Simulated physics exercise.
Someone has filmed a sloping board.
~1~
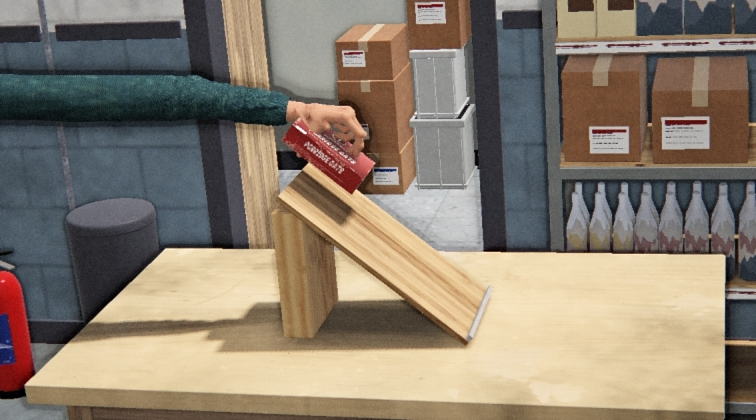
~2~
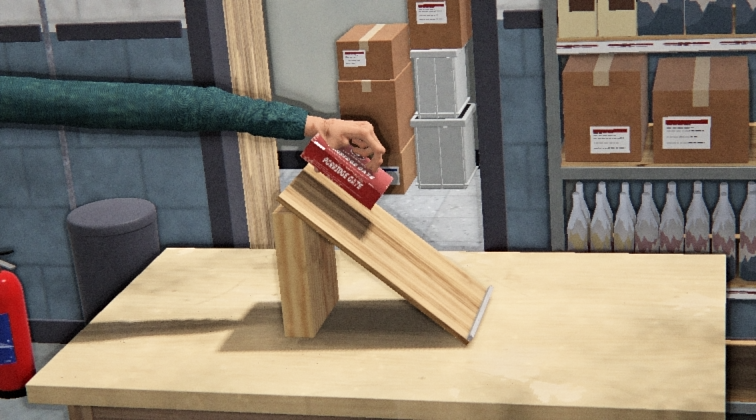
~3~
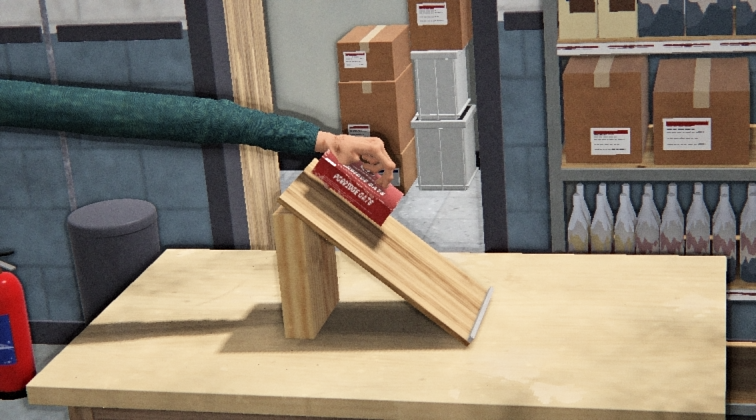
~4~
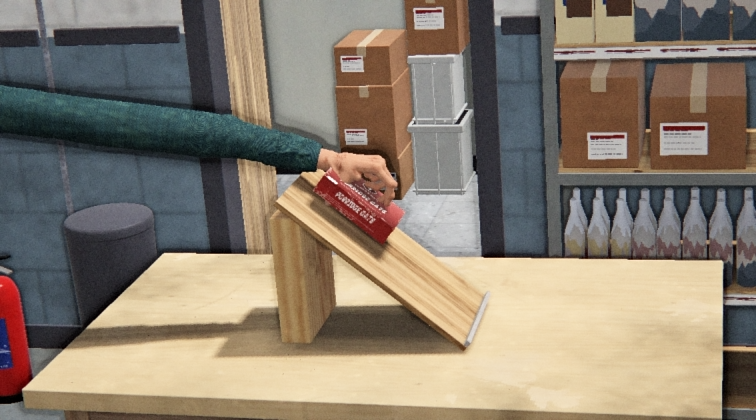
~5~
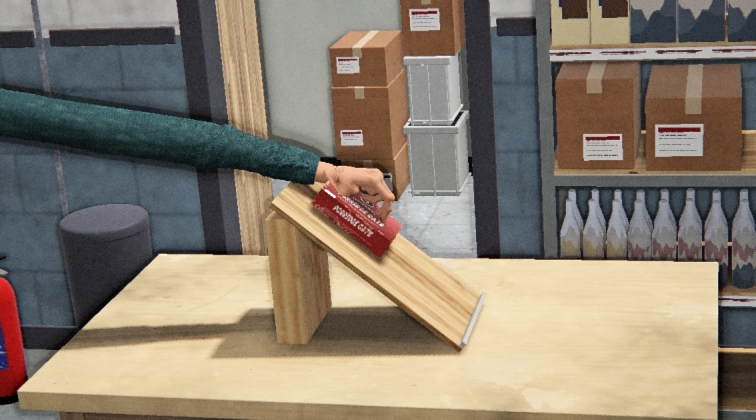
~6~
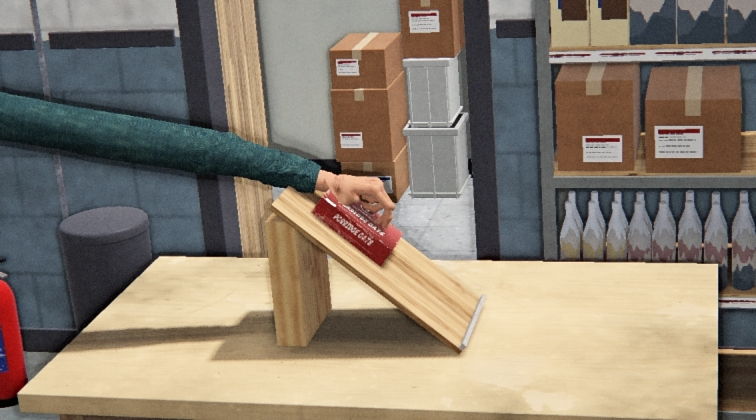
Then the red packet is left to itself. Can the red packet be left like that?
It runs down the board.
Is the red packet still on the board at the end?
It stops on the board.
Then, 0.30 s later than the last frame, red packet moved a little near (387, 245).
Then, 0.40 s later than the last frame, red packet moved about its own width near (423, 273).
Then, 0.50 s later than the last frame, red packet moved about its own width near (438, 285).
When it is over, moved from the start, red packet. End places, in pixels of the last picture, red packet near (442, 288). The red packet goes downhill.
